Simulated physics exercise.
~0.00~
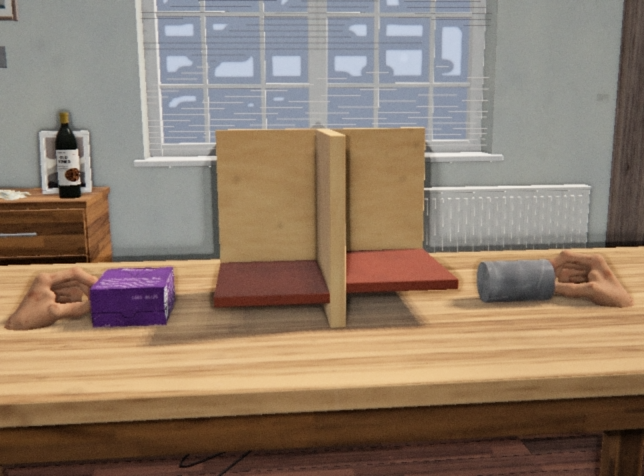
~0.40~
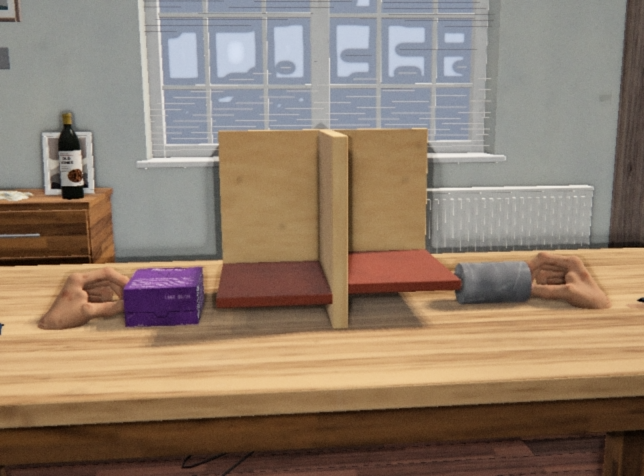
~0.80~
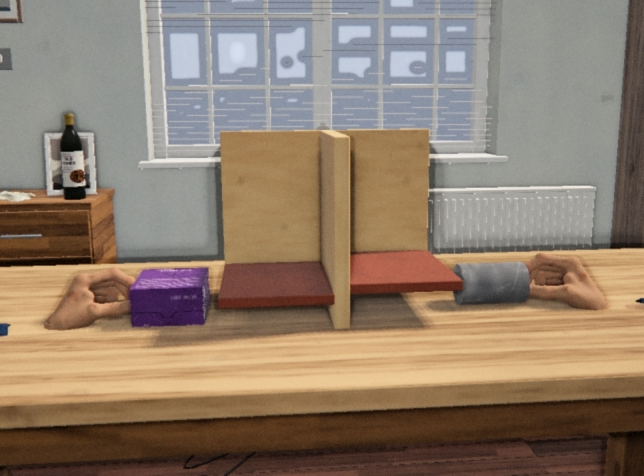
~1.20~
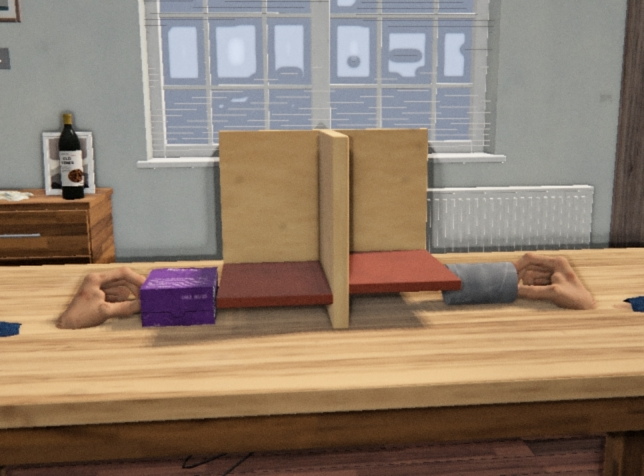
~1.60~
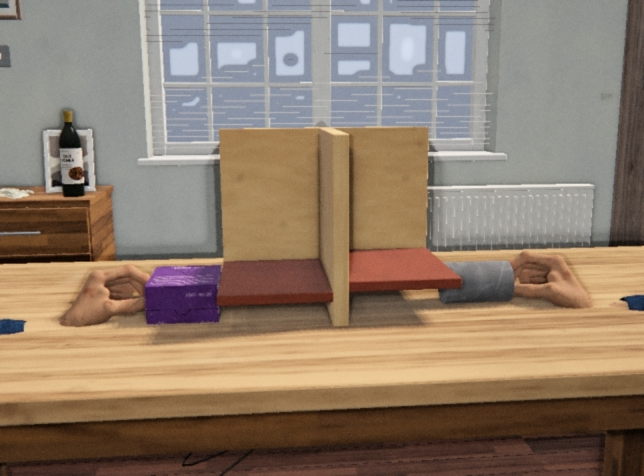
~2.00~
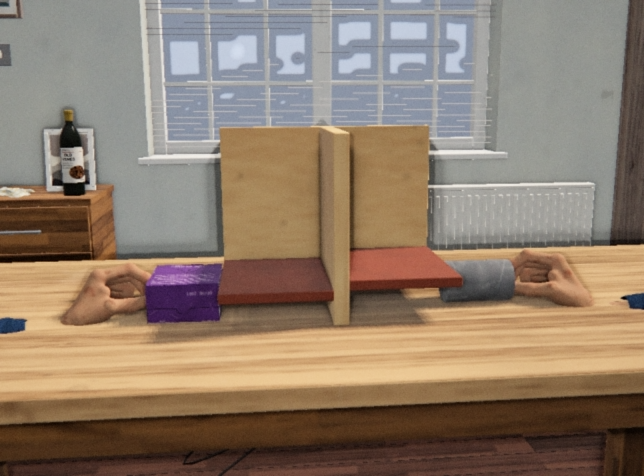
The clip shows two hands on a wooden table sliding a purple packet rightward and a grey cylinder leftward toward red shelves on either side of a wooden stand, until both objects stop at the shelf edges, still held by the hands.
